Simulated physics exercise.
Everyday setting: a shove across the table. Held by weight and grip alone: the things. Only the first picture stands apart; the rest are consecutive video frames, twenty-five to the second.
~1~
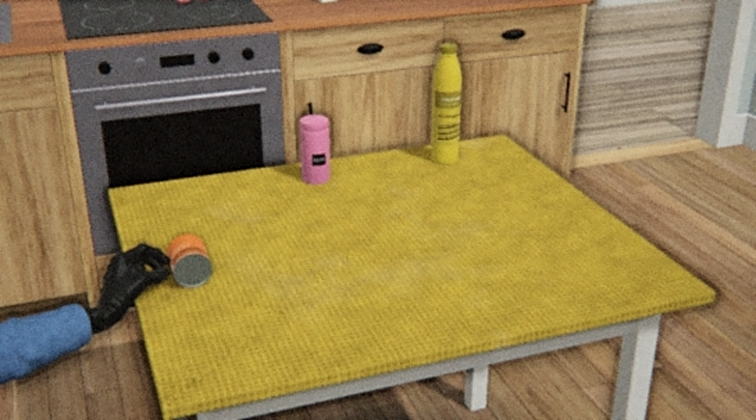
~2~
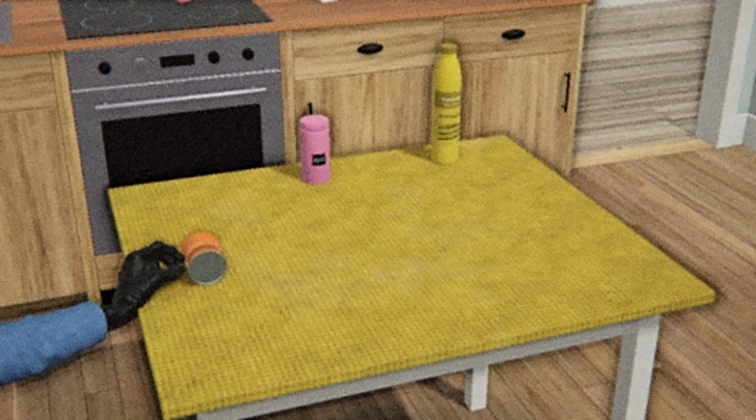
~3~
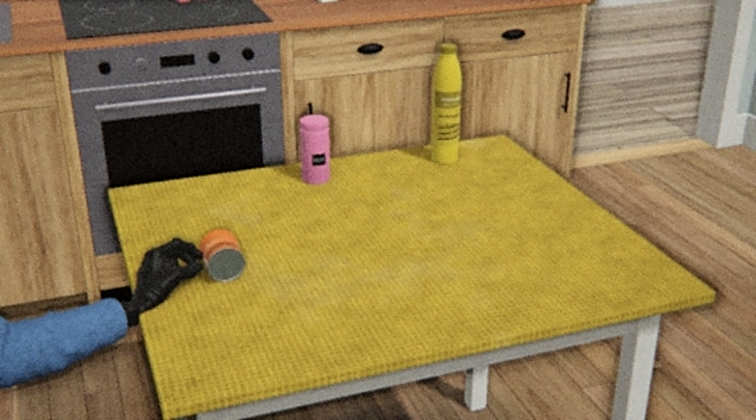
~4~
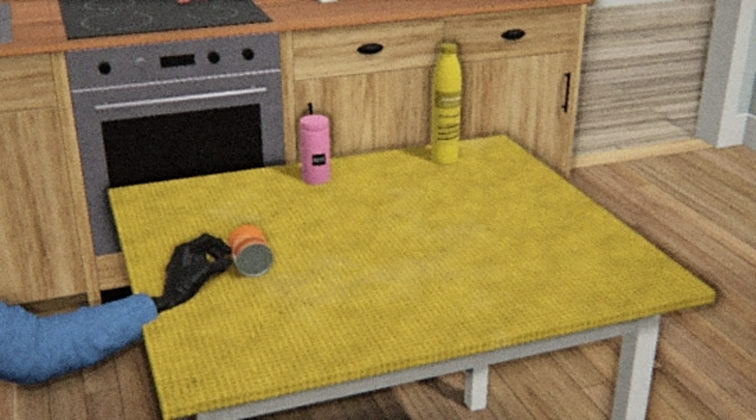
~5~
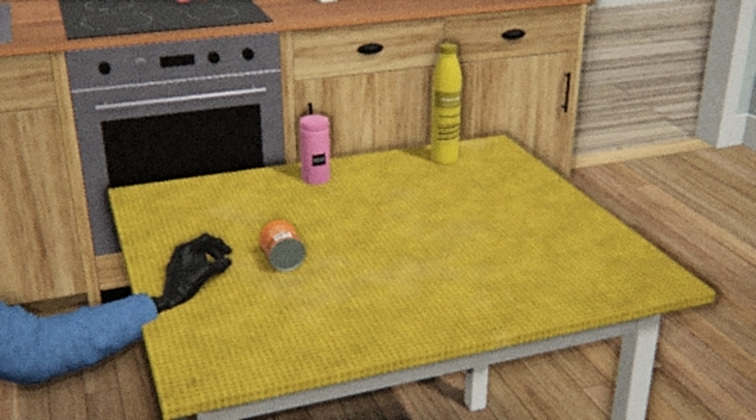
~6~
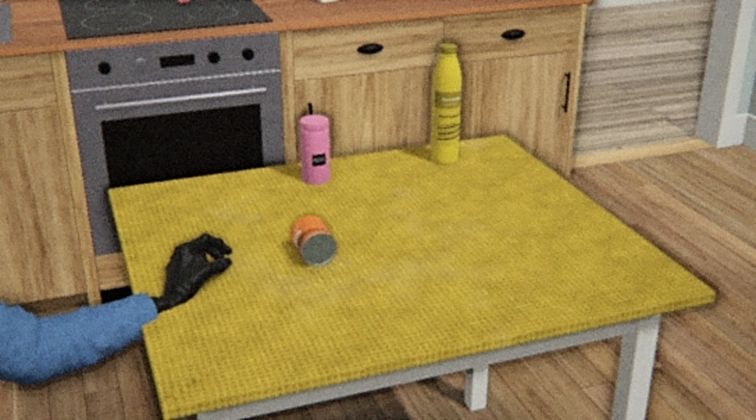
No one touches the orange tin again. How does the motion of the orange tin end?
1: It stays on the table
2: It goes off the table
The answer is 2.
Then, 0.20 s on from there, orange tin shifted well along near (455, 218).
Then, 0.40 s on from there, orange tin shifted well along near (575, 198).
Then, 0.70 s on from there, orange tin now off the table.
Then, 0.90 s on from there, things are still on the move.
In the end, off the table, orange tin.
